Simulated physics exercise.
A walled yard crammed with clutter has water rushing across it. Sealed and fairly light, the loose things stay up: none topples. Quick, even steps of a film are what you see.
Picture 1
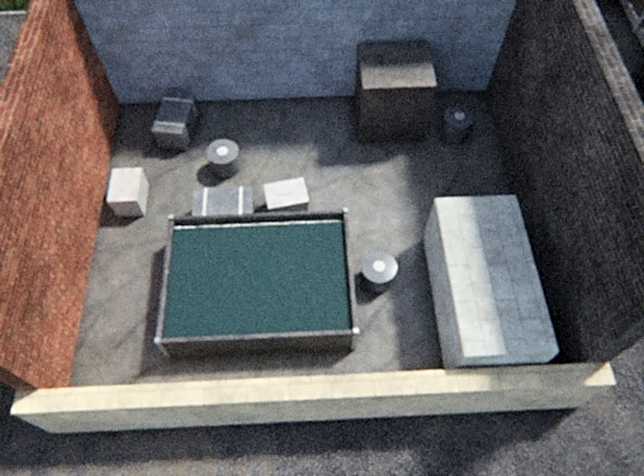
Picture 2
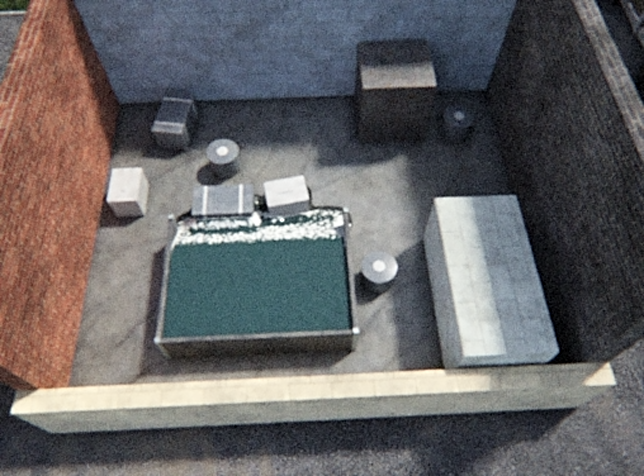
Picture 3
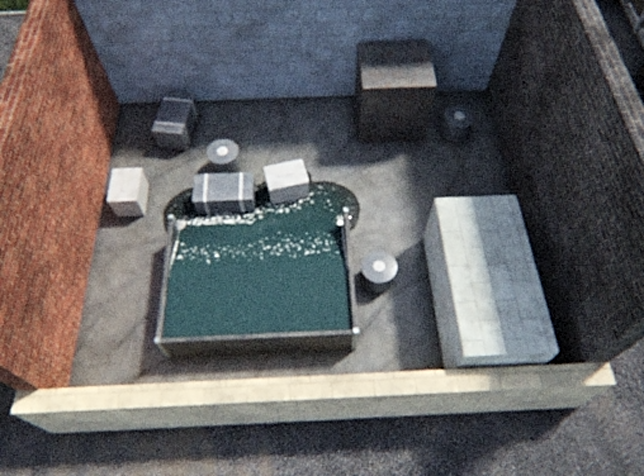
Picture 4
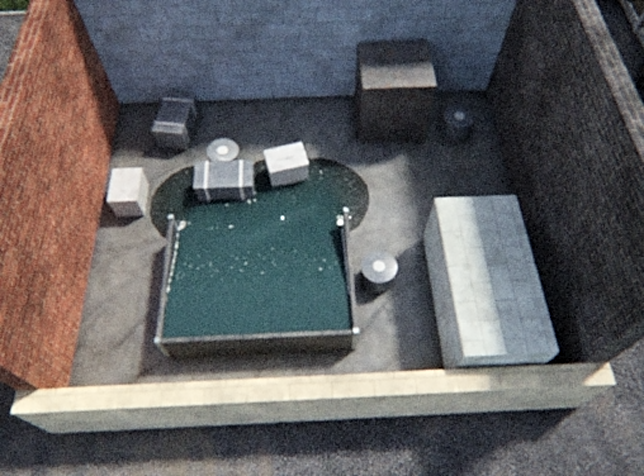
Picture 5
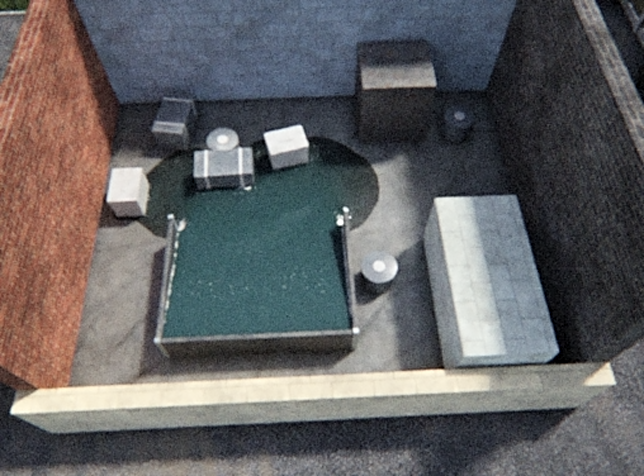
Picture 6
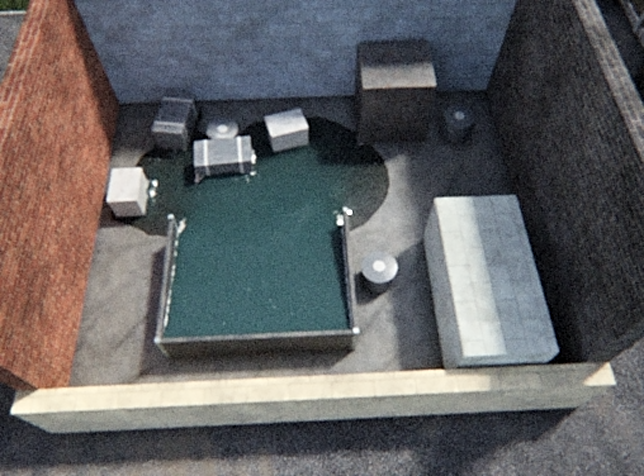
In a walled yard, water spreads from an open-ended tank and pushes nearby boxes backward.
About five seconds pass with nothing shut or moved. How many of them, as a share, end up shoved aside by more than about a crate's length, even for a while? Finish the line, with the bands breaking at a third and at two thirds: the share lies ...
The share lies at two thirds or above.
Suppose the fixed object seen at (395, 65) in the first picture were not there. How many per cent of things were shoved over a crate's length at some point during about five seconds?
I make it 90 per cent.
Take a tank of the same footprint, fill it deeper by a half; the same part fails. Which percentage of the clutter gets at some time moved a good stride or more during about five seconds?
Share moved: Approx. 90 percent.
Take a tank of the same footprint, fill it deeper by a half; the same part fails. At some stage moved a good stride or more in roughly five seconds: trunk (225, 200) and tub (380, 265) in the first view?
First: Travelled that far. Second: Stayed within that.
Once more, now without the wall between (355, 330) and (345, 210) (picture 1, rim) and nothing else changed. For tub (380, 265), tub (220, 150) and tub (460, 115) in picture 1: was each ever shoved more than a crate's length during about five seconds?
In turn: Cleared that distance, stayed short, cleared that distance.
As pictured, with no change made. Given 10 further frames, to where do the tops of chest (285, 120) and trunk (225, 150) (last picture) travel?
(276, 76) and (219, 111), roughly.
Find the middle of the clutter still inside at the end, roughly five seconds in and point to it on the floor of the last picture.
On the floor of the last picture, roughly (234, 191).
A moment on, 3 of 7 are well off their spots; 1 afloat.
Next, 3 of 7 are well off their spots; 4 afloat.
Later, 4 of 7 are well off their spots; 4 afloat.
In the end, 5 of 7 are well off their spots, and 5 have been at some point; 5 afloat.
